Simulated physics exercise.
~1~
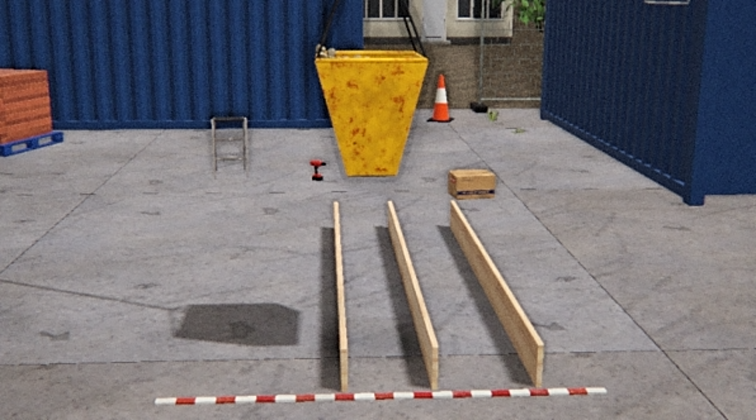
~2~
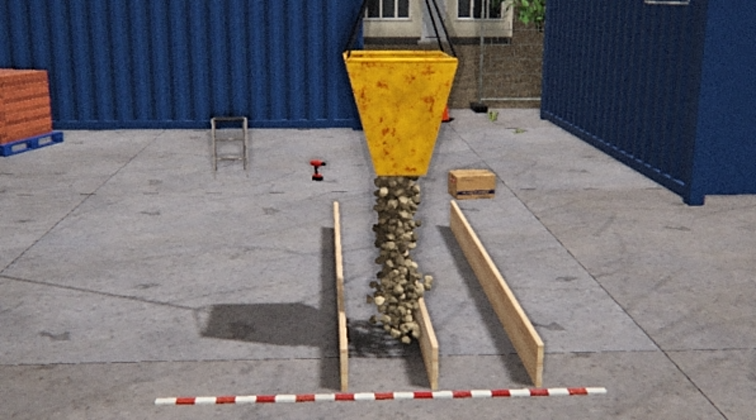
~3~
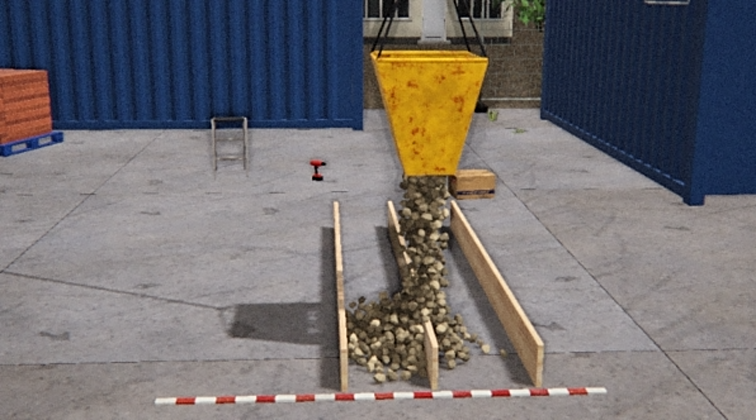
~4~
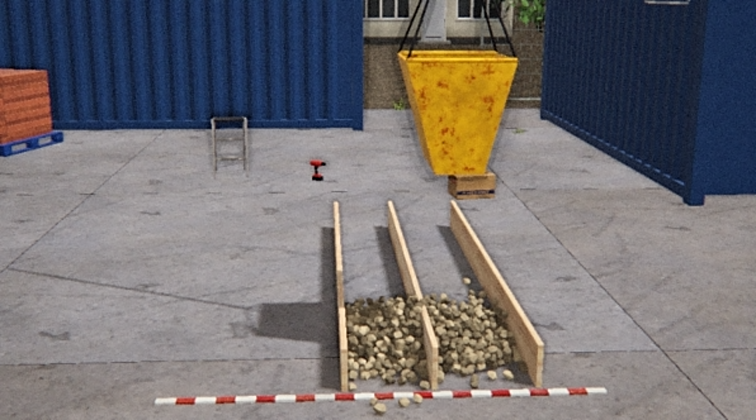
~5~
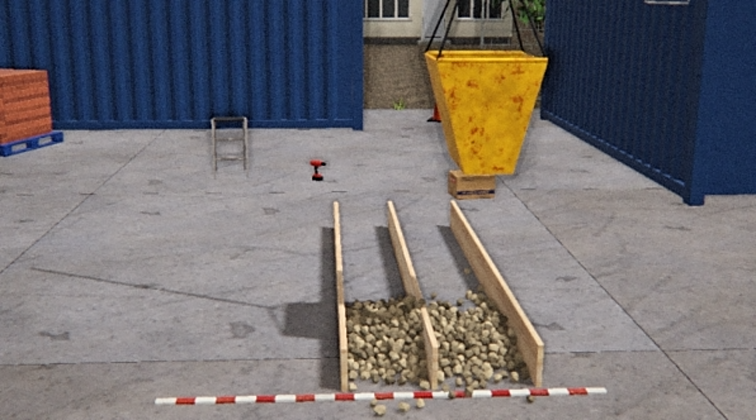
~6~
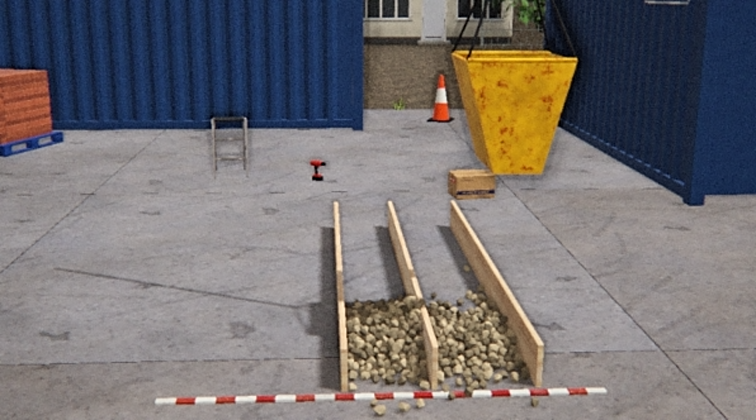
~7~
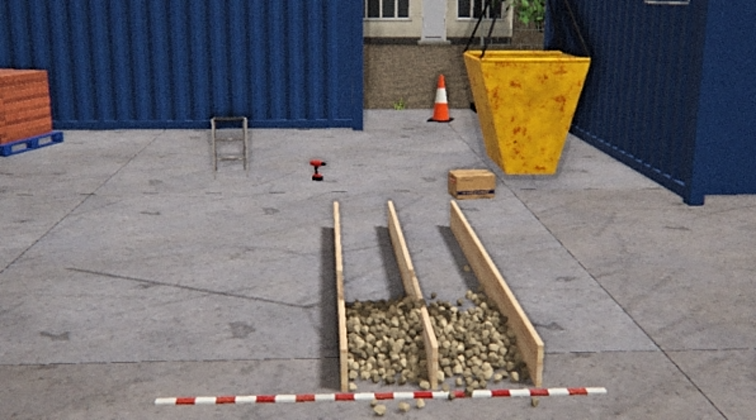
In the video, a yellow skip hanging from a crane moves right above three wooden boards in a paved yard, dropping stones from its bottom until empty. It continues right, leaving the stones spread across both bays, slightly more in the left, with a few lying in front.
